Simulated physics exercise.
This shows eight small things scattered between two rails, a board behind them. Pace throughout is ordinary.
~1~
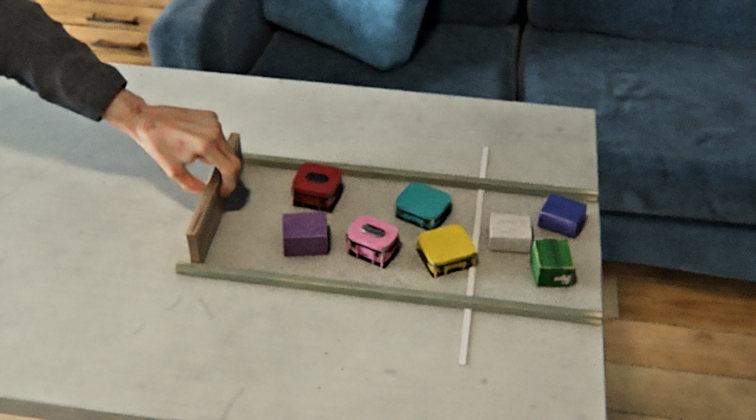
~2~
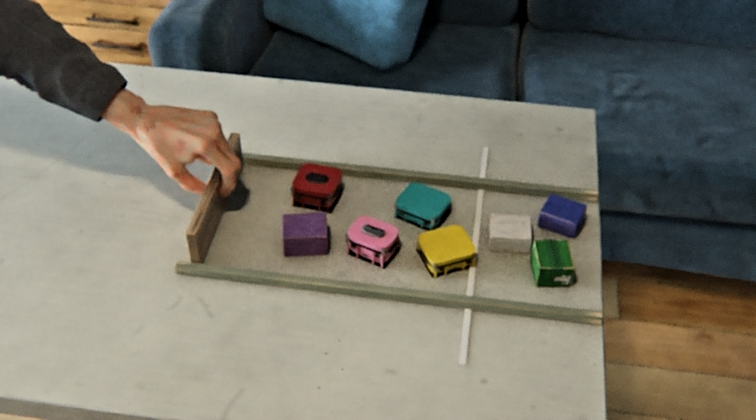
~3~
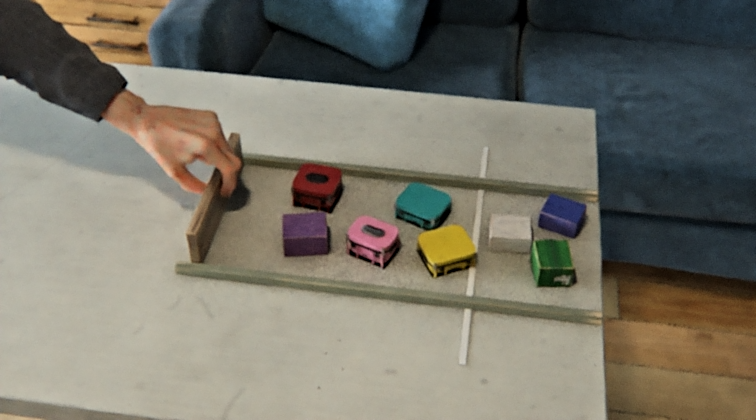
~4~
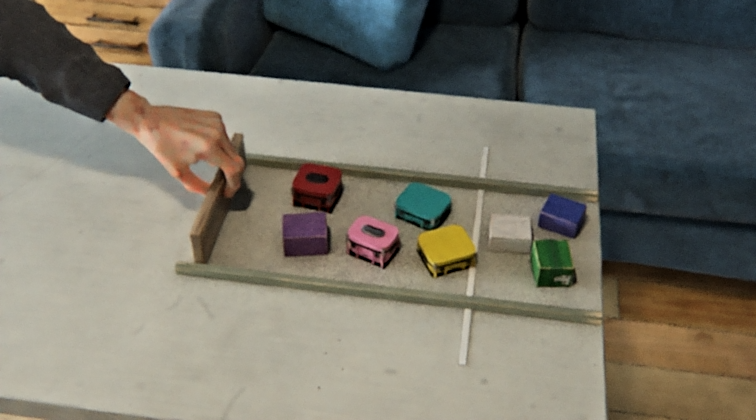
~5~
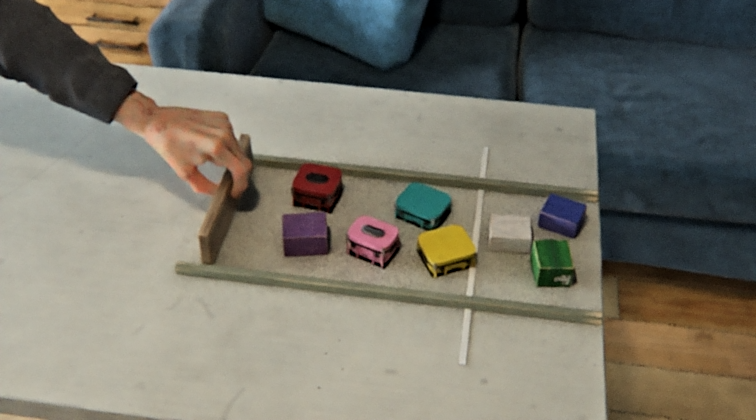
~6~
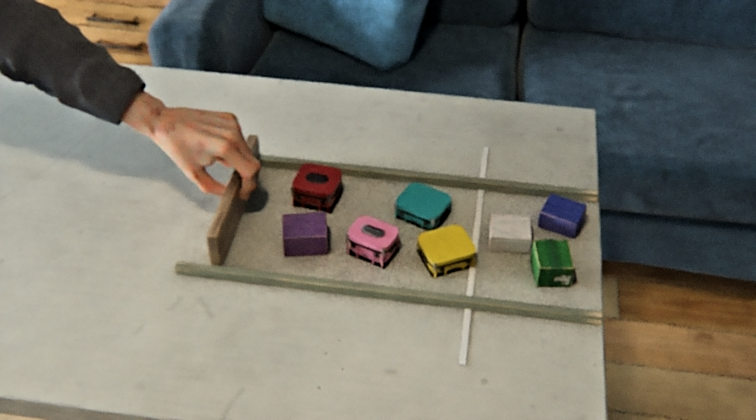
A hand in a dark sleeve grips an upright wooden board at the left end of two rails on a pale tabletop, seen from above at an angle, with a blue sofa behind. Between the rails sit red, turquoise, yellow and pink cases left of a white strip, with a purple block, while white, blue and green blocks lie beyond it. The hand barely moves at first, then slides the board slightly rightward as the scattered things and camera stay still.
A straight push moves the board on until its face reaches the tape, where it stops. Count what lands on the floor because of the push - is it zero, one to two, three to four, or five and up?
The count is one to two.
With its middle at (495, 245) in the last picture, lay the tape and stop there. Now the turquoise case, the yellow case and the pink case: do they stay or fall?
The turquoise case holds on; the yellow case goes over; the pink case does not fall.
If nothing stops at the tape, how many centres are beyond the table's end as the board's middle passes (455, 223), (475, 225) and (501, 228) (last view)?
Respectively, 1, 1 and 4.
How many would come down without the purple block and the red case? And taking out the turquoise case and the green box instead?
Taking the two tries in turn, it comes to 0 and 0.
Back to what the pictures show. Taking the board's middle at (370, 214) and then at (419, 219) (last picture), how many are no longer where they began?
Tally: 6; 7.
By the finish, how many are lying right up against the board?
It's 2 of them.
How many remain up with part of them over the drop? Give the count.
It would come to 3.
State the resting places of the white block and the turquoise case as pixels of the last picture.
The white block ends up near (581, 242), and the turquoise case near (545, 216).
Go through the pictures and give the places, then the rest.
Blue block (562, 215); green box (552, 263); white block (510, 233); board (217, 197); tape (475, 242), in the first frame.
Green box (552, 263); yellow case (446, 251), in the second frame.
White block (510, 233); purple block (305, 234), in the third frame.
Blue block (562, 216); turquoise case (423, 207), in the fourth frame.
Green box (552, 263); red case (317, 188), in the fifth frame.
Blue block (562, 216); green box (552, 263); white block (510, 233); board (236, 199); tape (475, 242), in the sixth frame.
Soon after, none off yet; blue block at rest near (562, 216); green box at rest near (552, 263); white block at rest near (510, 233).
In the end, the number that fall off is one or two; gone, green box.
